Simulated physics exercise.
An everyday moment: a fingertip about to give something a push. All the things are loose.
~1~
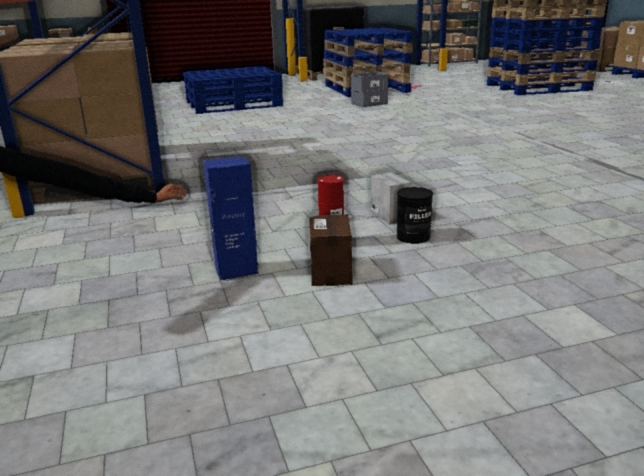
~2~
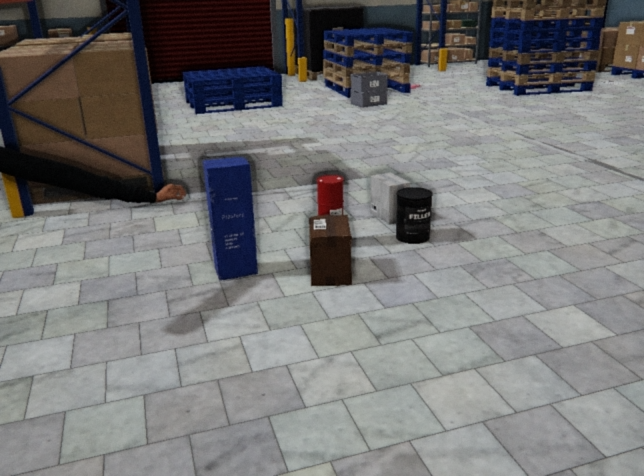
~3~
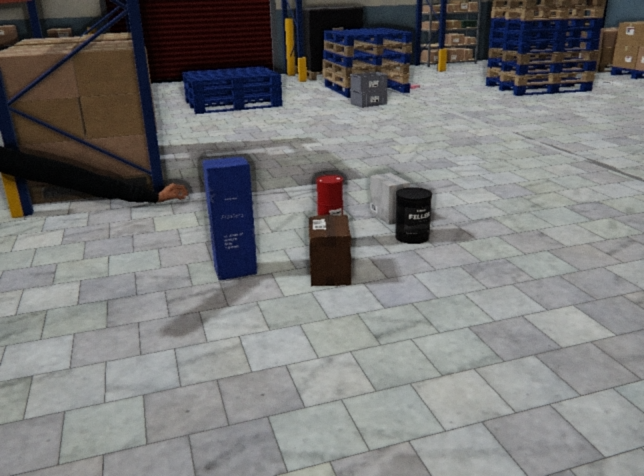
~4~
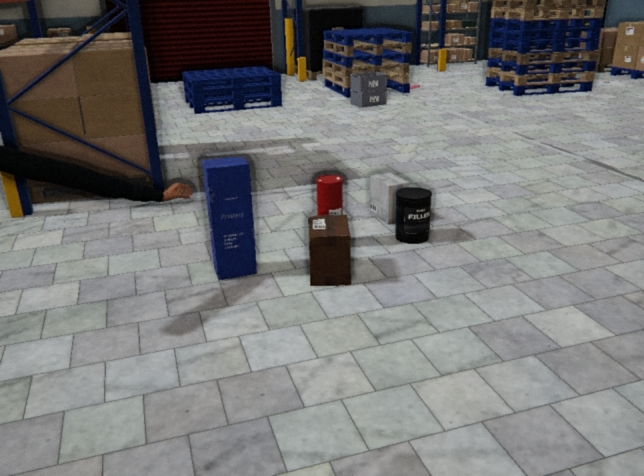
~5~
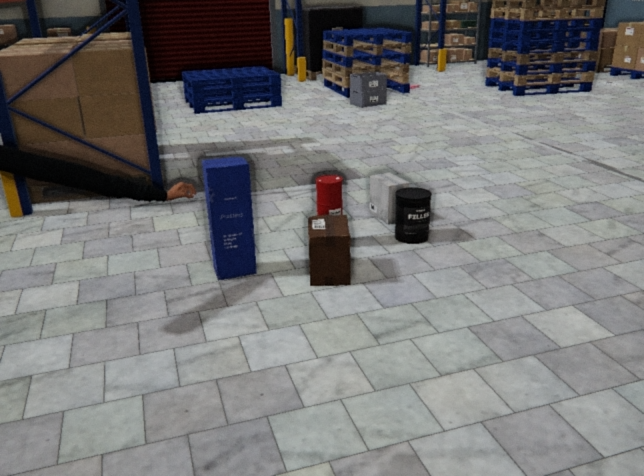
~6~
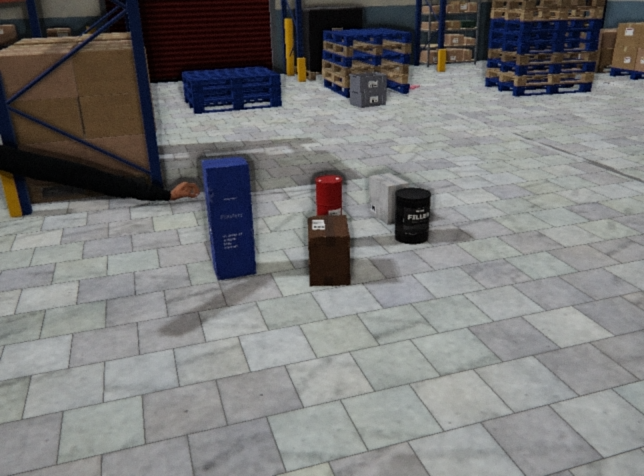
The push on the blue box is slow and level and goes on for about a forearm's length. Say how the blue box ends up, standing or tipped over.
The blue box topples.
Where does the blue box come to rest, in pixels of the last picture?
At about (281, 212).
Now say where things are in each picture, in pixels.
The first picture shows blue box (232, 219).
The second picture shows blue box (231, 219).
The third picture shows blue box (231, 219).
The fourth picture shows blue box (231, 219).
The fifth picture shows blue box (230, 219).
The sixth picture shows blue box (230, 219).
Then, 0.50 s on from there, blue box turned 10° from how it was put near (241, 215).
Then, 1.10 s on from there, blue box turned 34° from how it was put near (265, 213).
Then, 1.30 s on from there, blue box turned 50° from how it was put near (278, 214).
In the end, toppled on the floor, blue box. At the end, from the last picture's camera, blue box near (281, 212).
